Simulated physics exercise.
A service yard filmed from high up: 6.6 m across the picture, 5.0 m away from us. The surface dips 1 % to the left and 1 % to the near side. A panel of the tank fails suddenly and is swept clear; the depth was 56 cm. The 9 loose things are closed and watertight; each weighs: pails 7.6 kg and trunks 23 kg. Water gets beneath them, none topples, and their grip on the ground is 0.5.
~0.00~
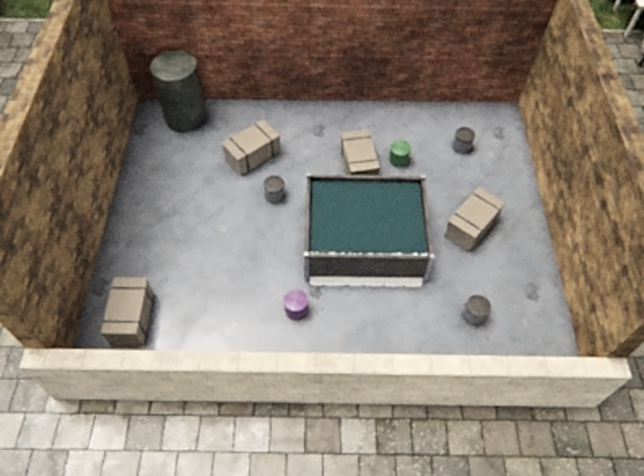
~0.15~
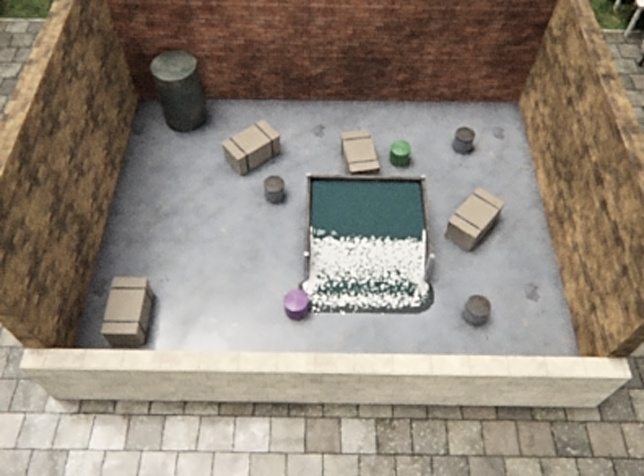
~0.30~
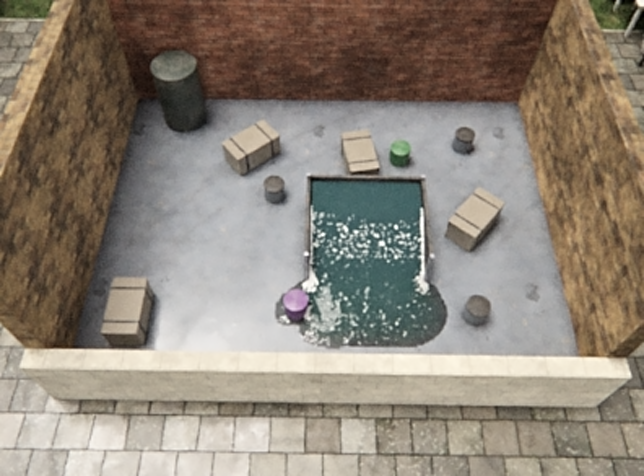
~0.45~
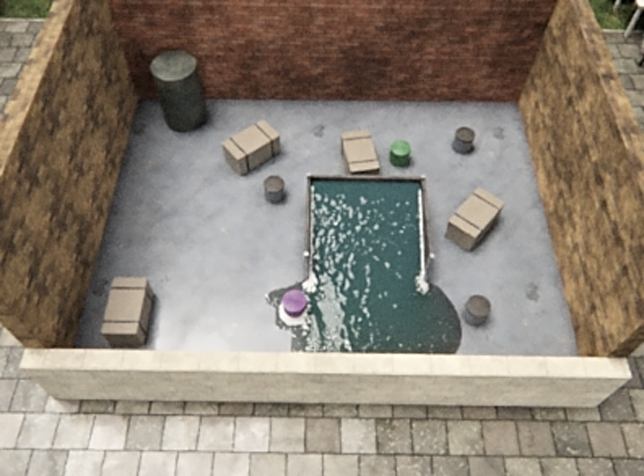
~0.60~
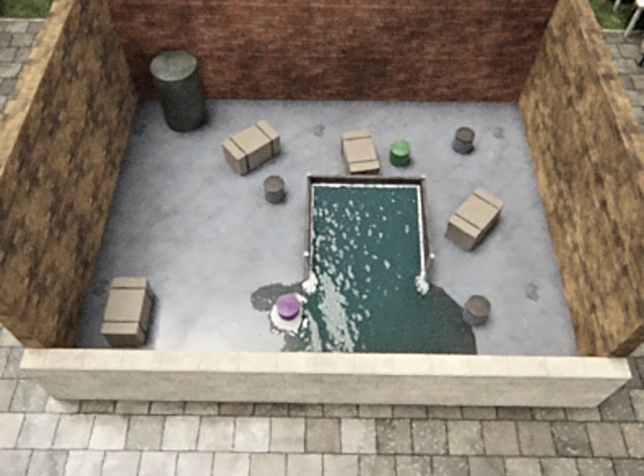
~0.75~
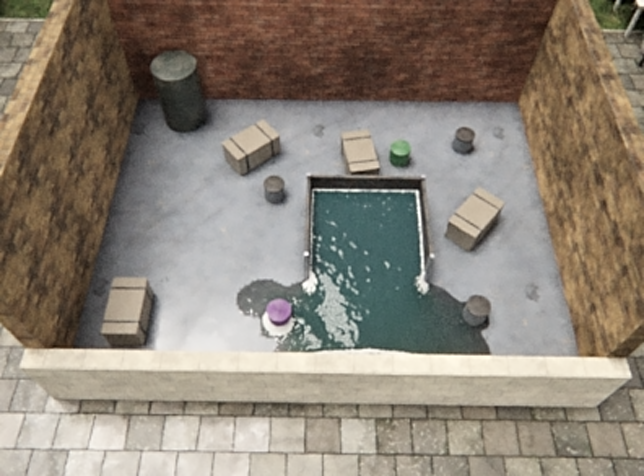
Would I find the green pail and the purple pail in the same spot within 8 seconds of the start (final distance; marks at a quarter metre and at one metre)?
Green pail stays put, purple pail ends far away.
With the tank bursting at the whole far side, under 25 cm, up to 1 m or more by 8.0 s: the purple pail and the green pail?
In that case the purple pail holds its place, the green pail gets carried off.
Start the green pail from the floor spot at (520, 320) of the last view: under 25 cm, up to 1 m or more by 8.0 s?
It travels far.
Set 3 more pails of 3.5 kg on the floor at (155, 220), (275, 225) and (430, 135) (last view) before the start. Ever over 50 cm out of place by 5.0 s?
In that order: Over, short of it, less.
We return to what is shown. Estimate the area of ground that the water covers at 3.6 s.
Roughly 20 m2.
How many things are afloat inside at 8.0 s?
At that moment 0.
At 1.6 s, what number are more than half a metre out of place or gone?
By then 1.
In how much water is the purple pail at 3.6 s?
Roughly 7 cm.
After 1.6 s the green pail is near (401, 147), 0.0 m from its start, aground; the purple pail is near (235, 313), 0.8 m from its start, aground; 0 afloat.
After 3.6 s the green pail is near (401, 147), 0.0 m from its start, aground; the purple pail is near (149, 253), 2.2 m from its start, aground; 1 afloat.
After 5.6 s the green pail is near (401, 147), 0.0 m from its start, aground; the purple pail is near (148, 246), 2.2 m from its start, aground; 0 afloat.
After 8.0 s the green pail is near (401, 147), 0.0 m from its start, aground; the purple pail is near (148, 246), 2.2 m from its start, aground; 0 afloat.
